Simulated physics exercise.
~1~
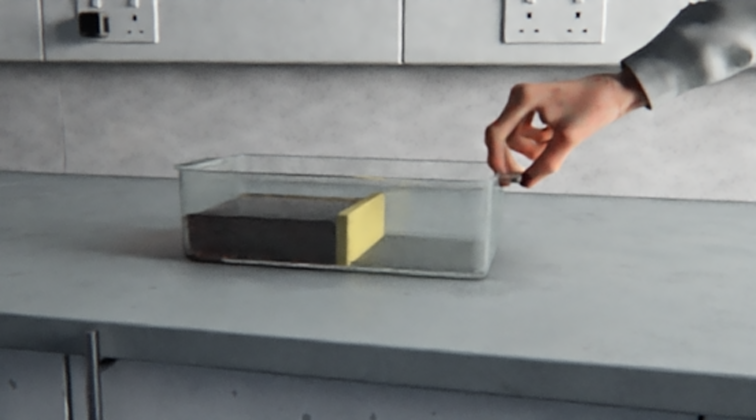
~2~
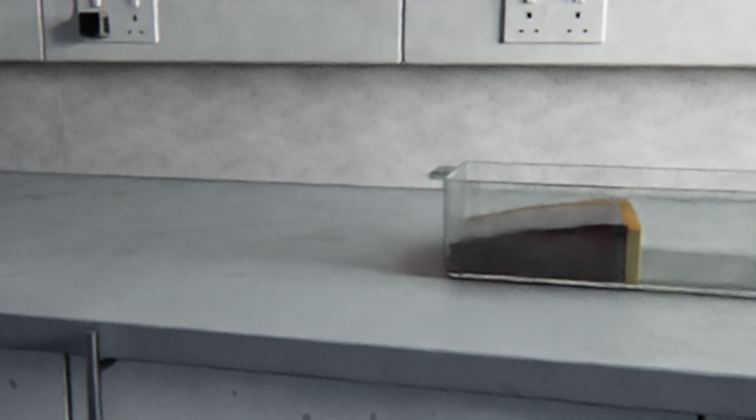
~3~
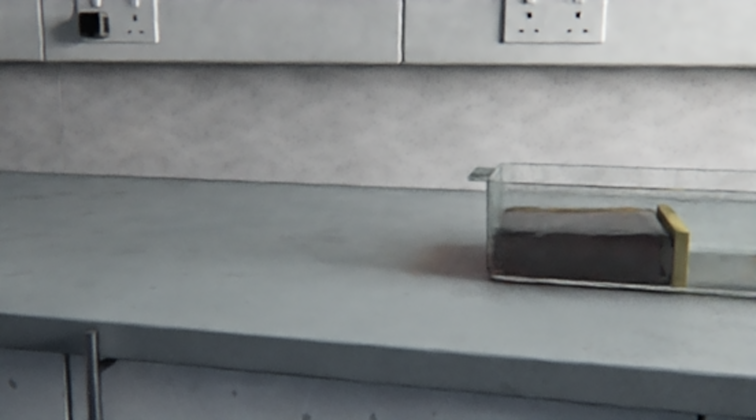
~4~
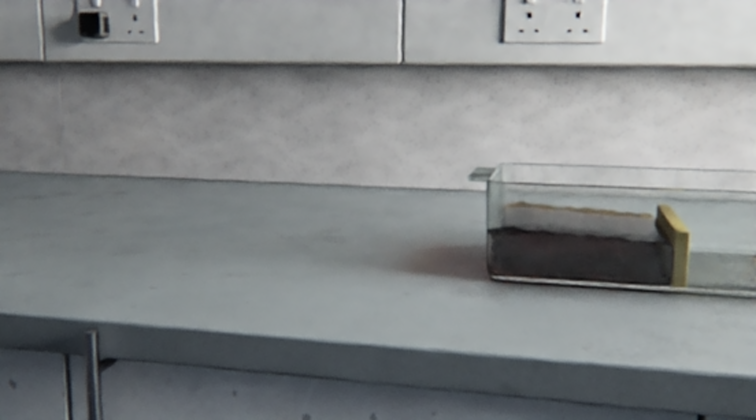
A clear food box of dark liquid slides right, sloshes, and settles behind its yellow divider.
